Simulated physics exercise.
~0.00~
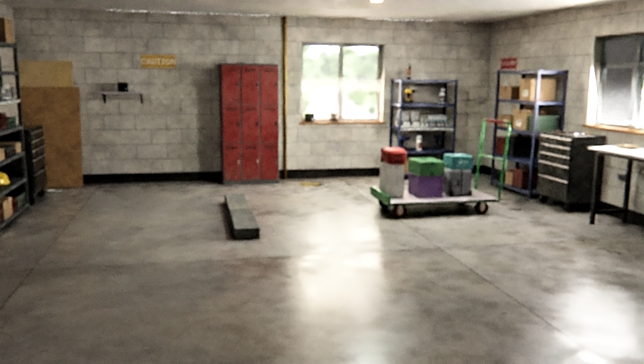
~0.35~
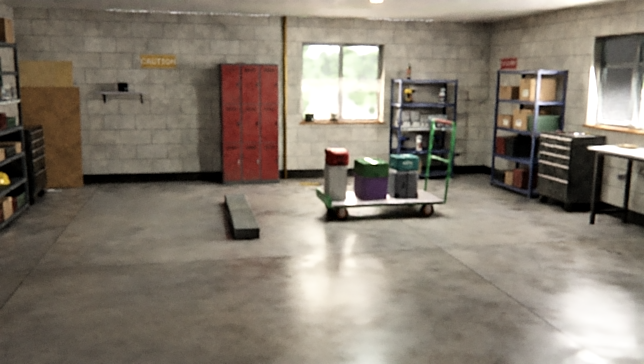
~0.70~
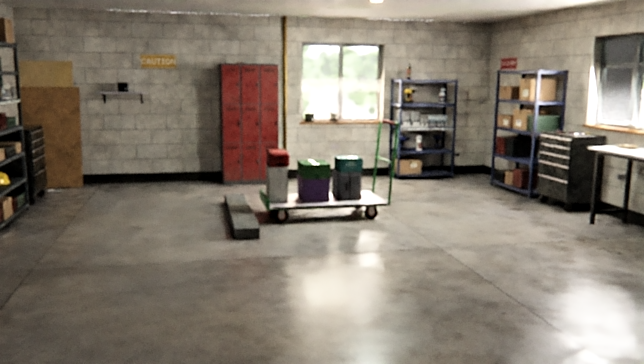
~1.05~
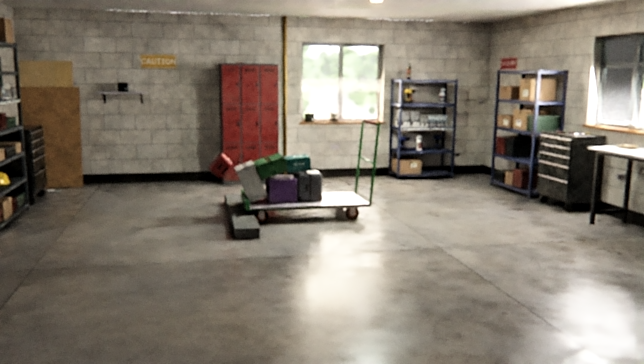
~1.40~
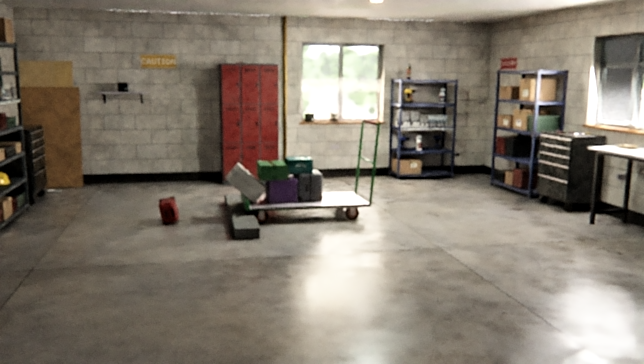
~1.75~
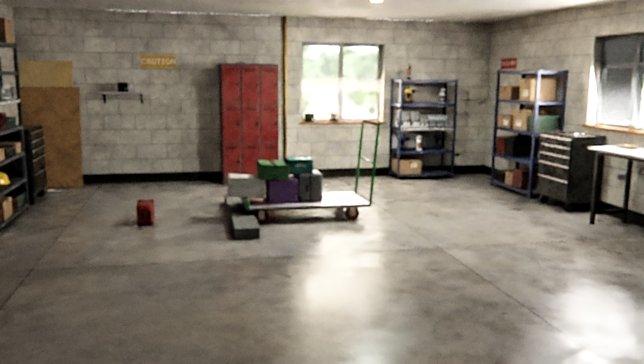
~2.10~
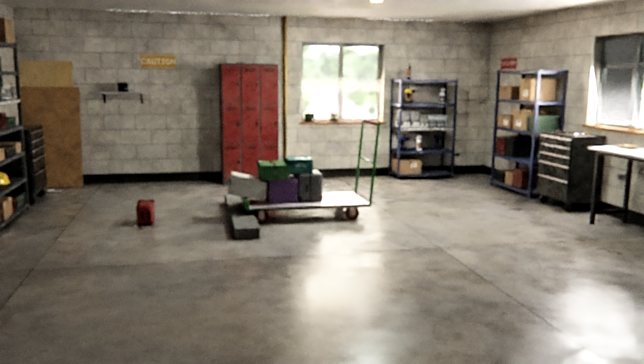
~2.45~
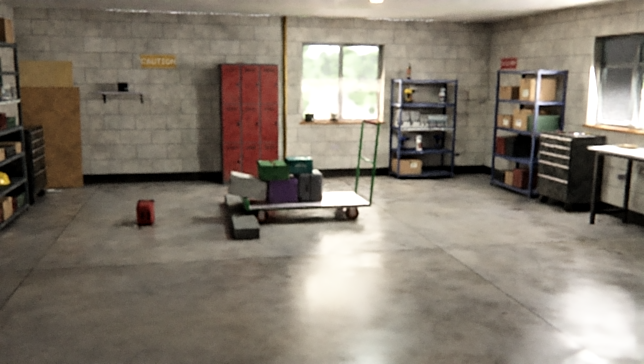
The clip shows a cart loaded with coloured containers rolling left across a workshop floor until it stops at a low dark kerb, where the load lurches left; a red case tumbles off and settles on the floor, while the pale container tips over and the rest stay aboard.
